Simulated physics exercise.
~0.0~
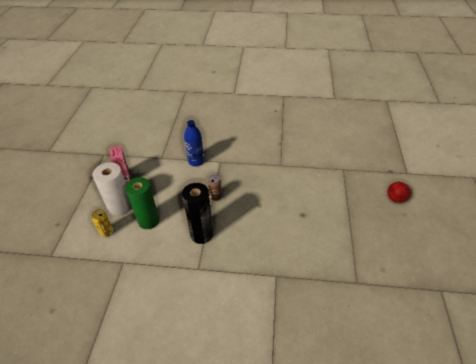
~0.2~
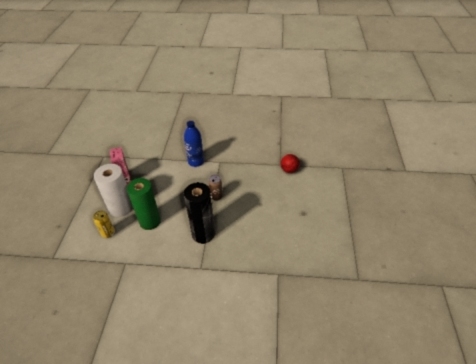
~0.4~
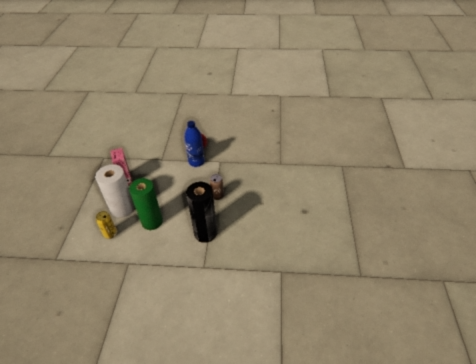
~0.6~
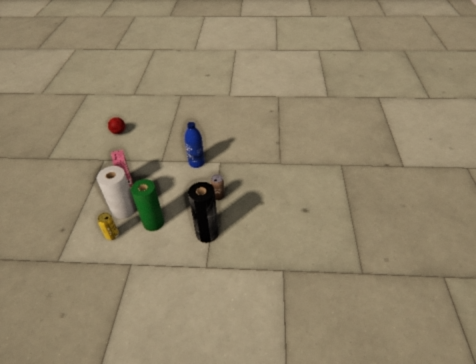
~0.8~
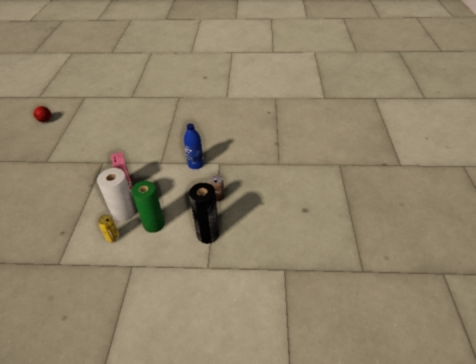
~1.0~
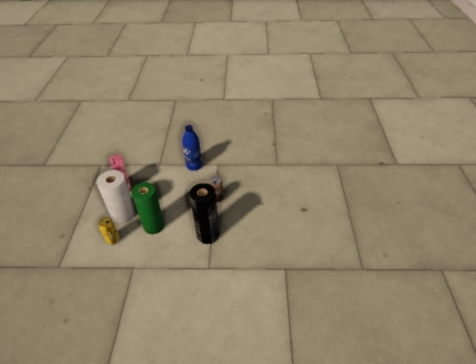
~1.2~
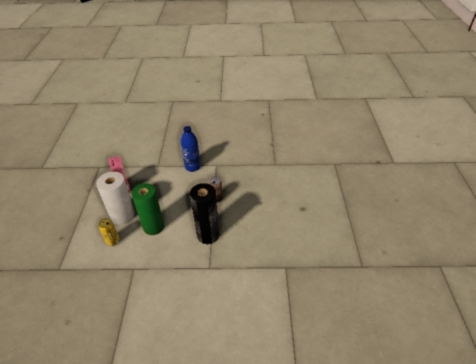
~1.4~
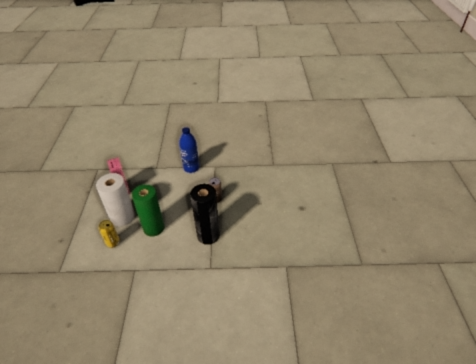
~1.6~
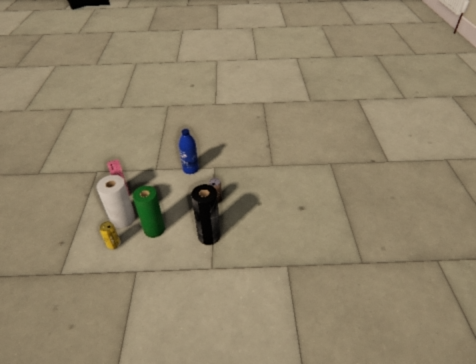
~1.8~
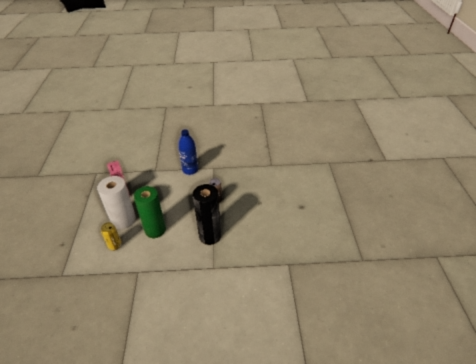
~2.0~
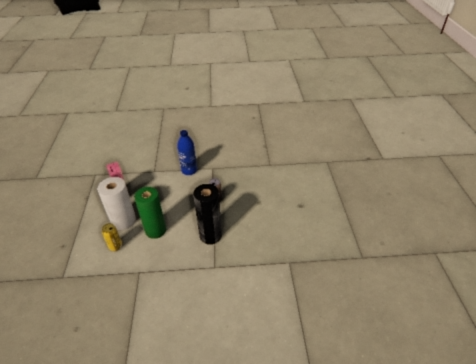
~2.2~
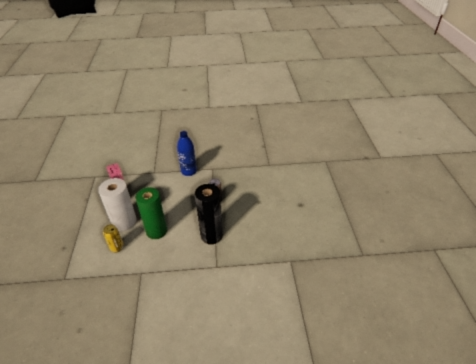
On a paved stone floor, a red ball rolled in from the right, passed behind the blue bottle and a cluster of rolls and small containers, and left on the left side, while everything else stayed standing as the view drifted slightly.
